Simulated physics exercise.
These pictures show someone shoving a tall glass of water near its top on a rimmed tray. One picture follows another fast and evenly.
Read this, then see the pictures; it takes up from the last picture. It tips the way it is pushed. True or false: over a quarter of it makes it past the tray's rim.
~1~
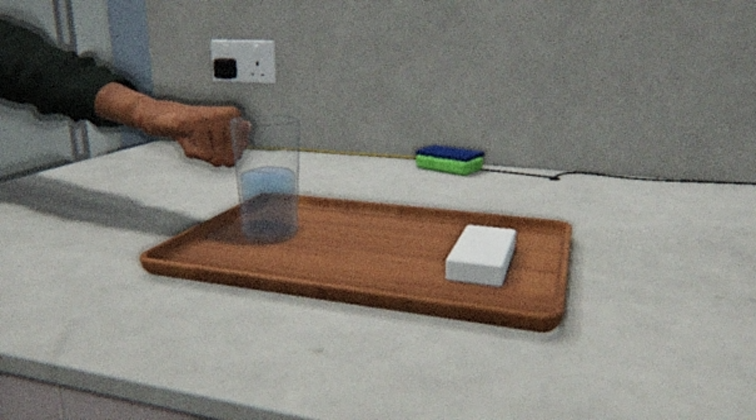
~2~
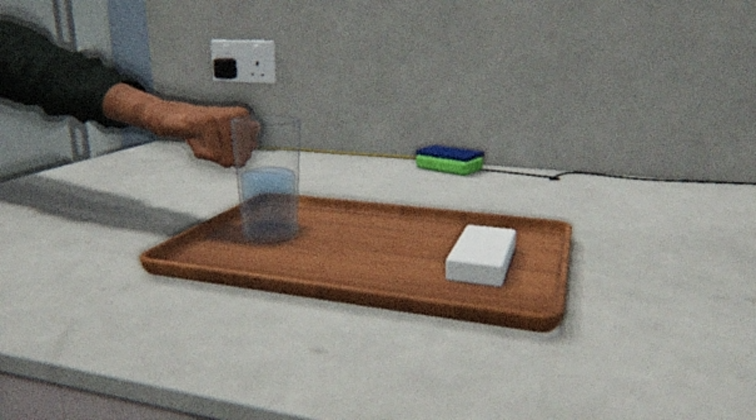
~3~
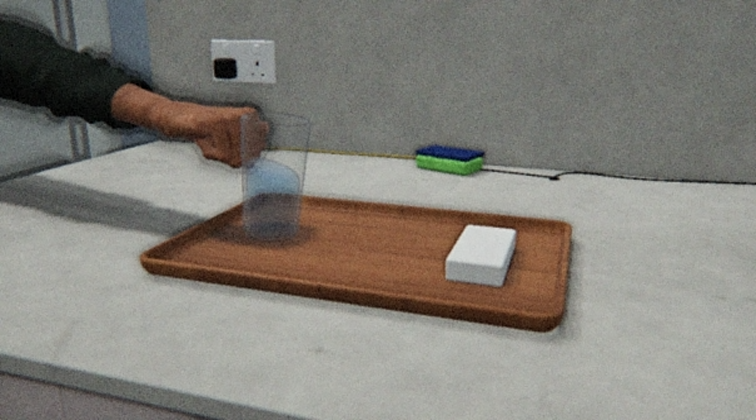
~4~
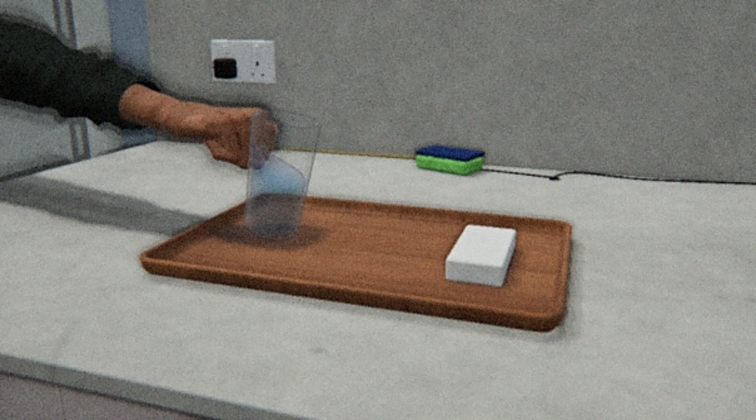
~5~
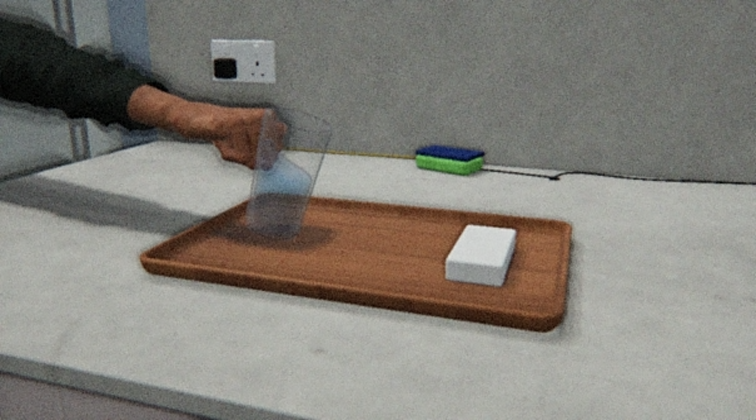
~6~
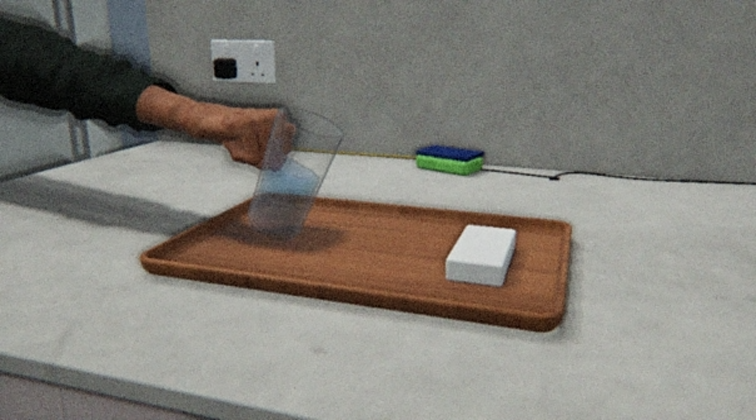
False.
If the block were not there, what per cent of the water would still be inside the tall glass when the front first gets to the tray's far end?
You'd be looking at something near 60 in a hundred.
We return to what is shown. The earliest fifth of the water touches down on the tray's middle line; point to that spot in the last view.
Around (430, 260).
A moment on, the tall glass is falling and 100 per cent is in the glass, 0 on the tray and 0 above or beyond its rim.
Next, the tall glass lies on its side and 86 per cent is in the glass, 5 on the tray and 9 above or beyond its rim.
Then the tall glass lies on its side and 43 per cent is in the glass, 37 on the tray and 20 above or beyond its rim.
Later the tall glass lies on its side and 23 per cent is in the glass, 63 on the tray and 15 above or beyond its rim.
At rest 89 per cent is held by tray and glass, 11 is off the tray.
